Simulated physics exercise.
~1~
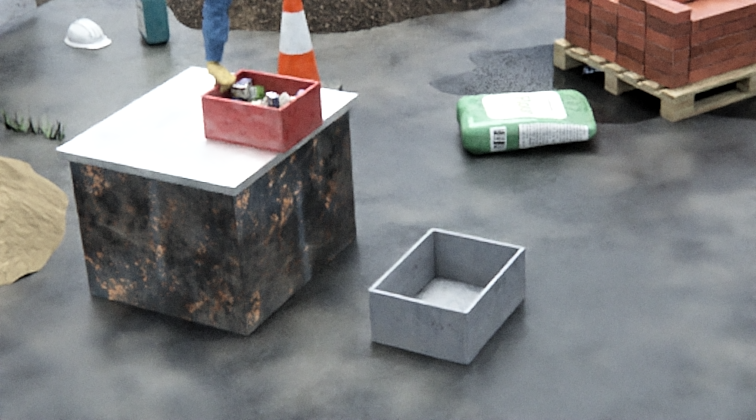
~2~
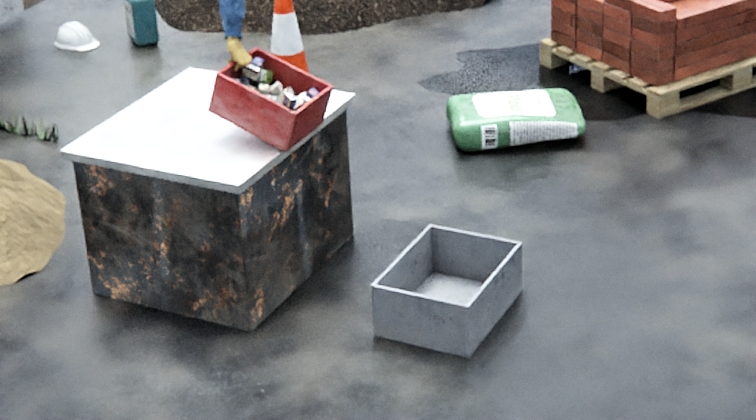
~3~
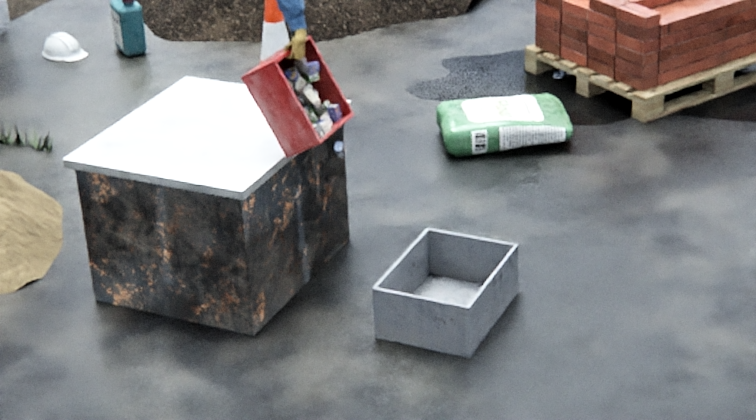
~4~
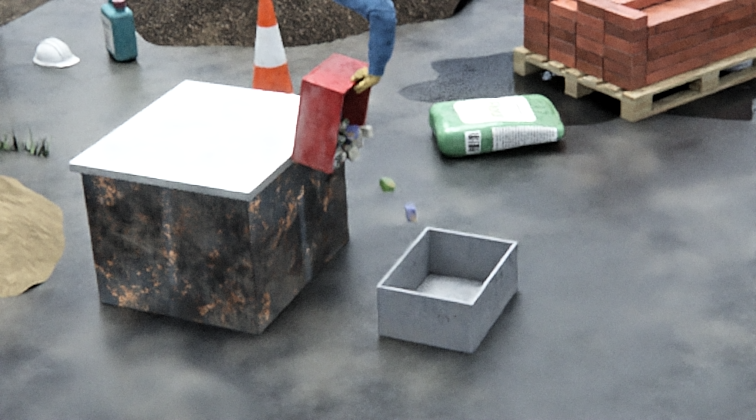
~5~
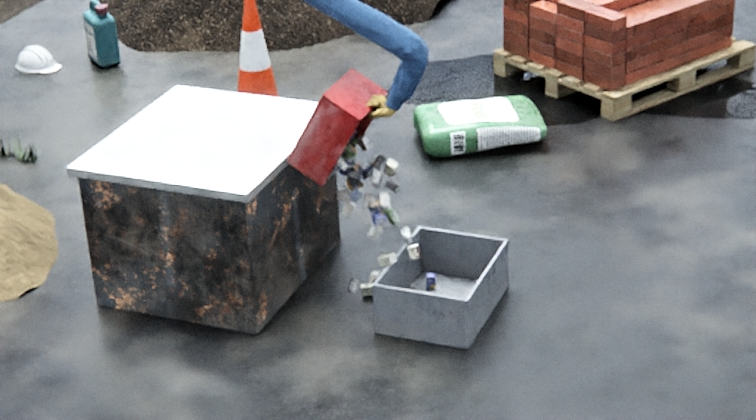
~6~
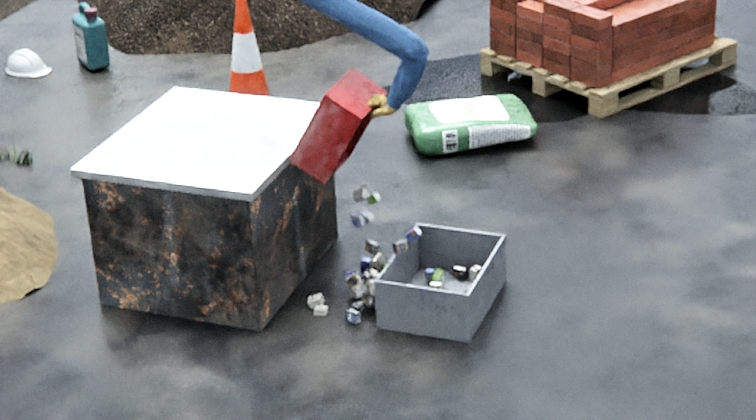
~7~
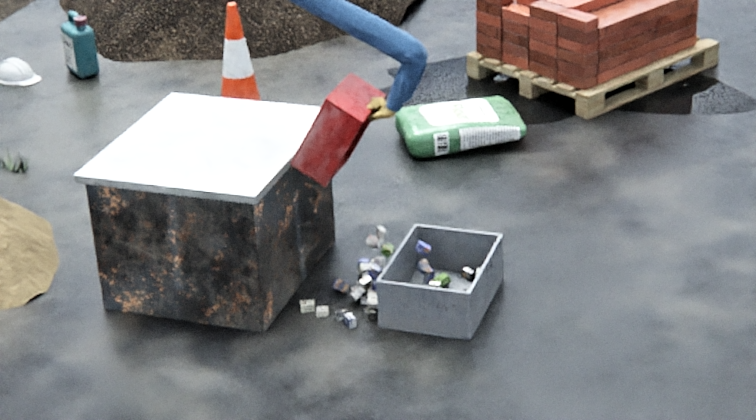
A red box full of small cartons sits on a white-topped, rust-streaked bench on wet grey ground, viewed from above as the camera drifts slightly sideways. An open grey tub stands on the ground to the right, with an orange and white cone, a green and white bag and a pallet of red bricks behind. A blue-sleeved arm with a yellowish glove tips the box rightward over the bench edge. A few cartons drop first, then the rest tumble out in a stream. Some land in the tub, but most end scattered on the ground between bench and tub, while the arm holds the box upturned.
